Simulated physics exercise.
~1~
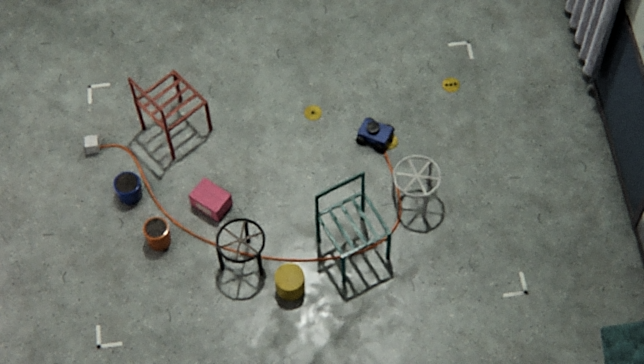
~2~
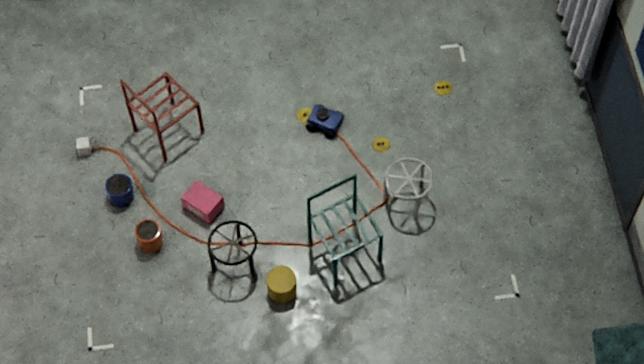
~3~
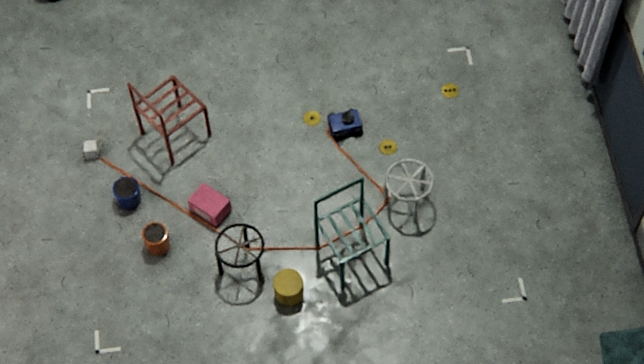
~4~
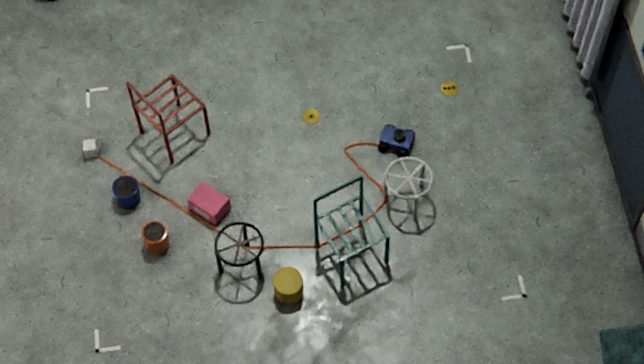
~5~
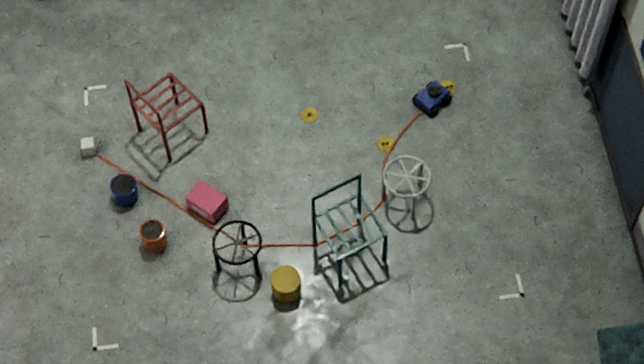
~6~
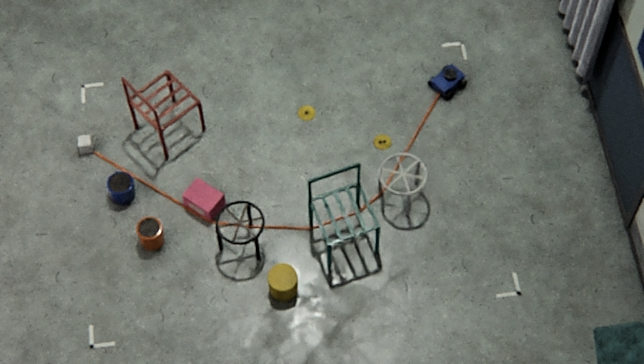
A worn grey floor marked by white corner tapes is seen from above, with a red chair at upper left, blue and orange pots and a pink box on the left, a black stool and yellow tub near the centre, and teal chair and white stool further right. An orange lead winds among them to a small blue cart. The cart moves left to a yellow mark, drawing the lead straighter, then heads back right and climbs to the far upper-right mark. The tightening lead shifts the black stool and teal chair slightly upward, and the cart ends beyond the white stool.
